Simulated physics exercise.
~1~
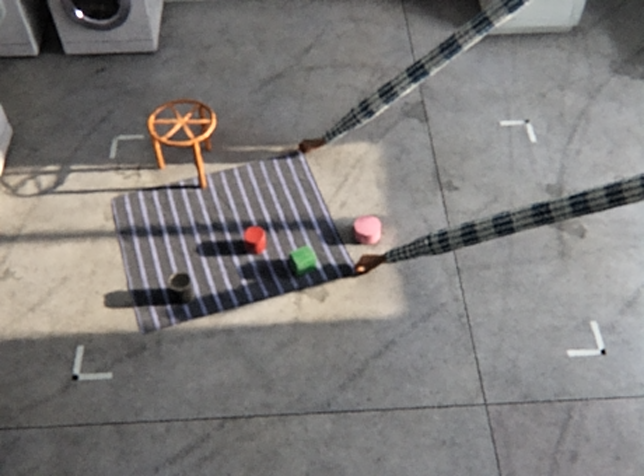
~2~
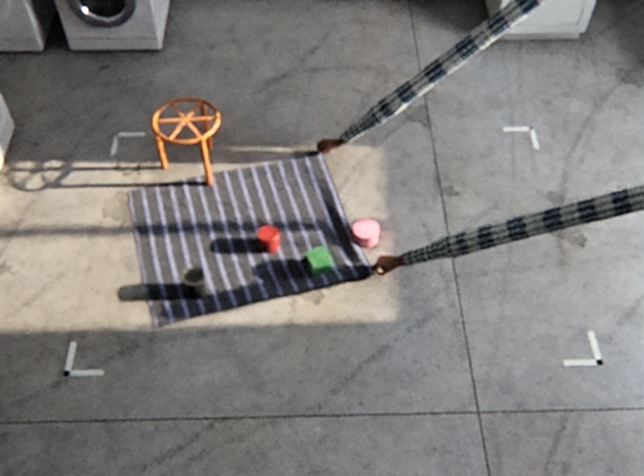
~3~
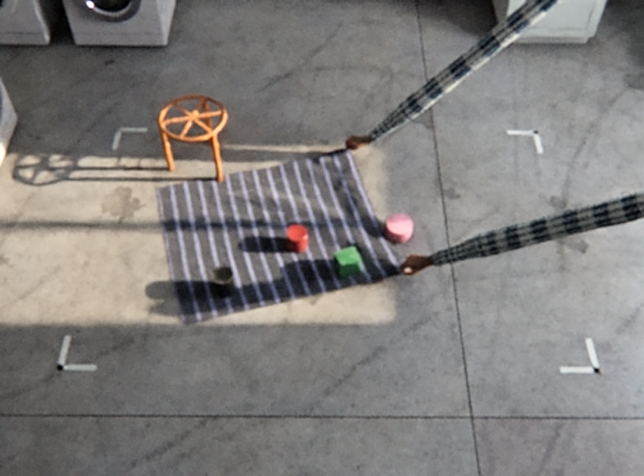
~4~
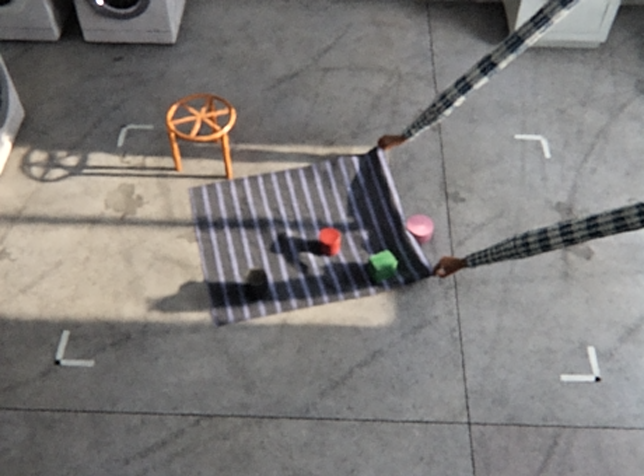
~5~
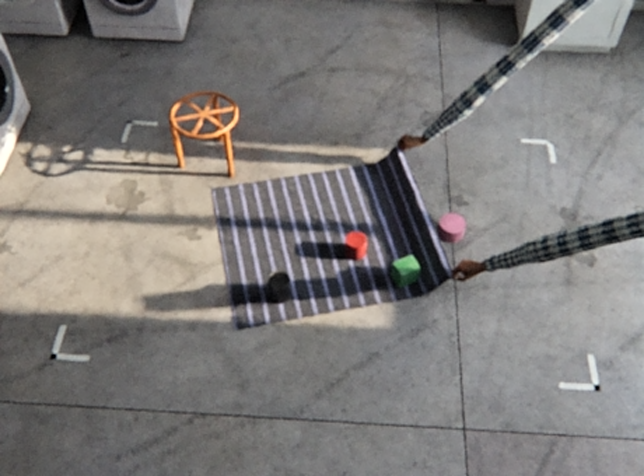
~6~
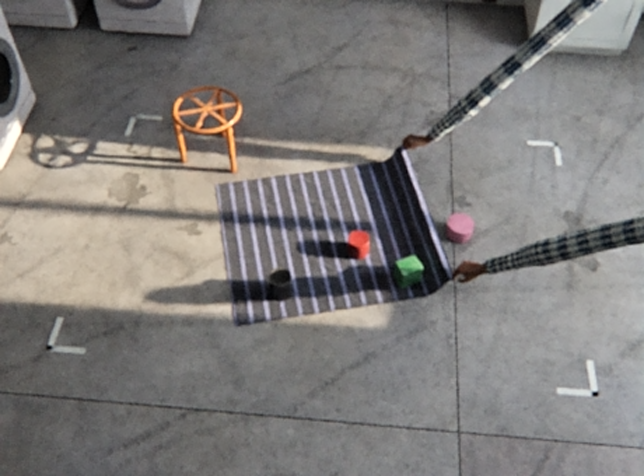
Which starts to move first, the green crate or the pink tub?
The green crate starts to move first, riding right on the mat while the pink tub is still in place. The pink tub starts moving right only after that.
Two hands pull a striped mat and its three items right, shifting the pink tub too.
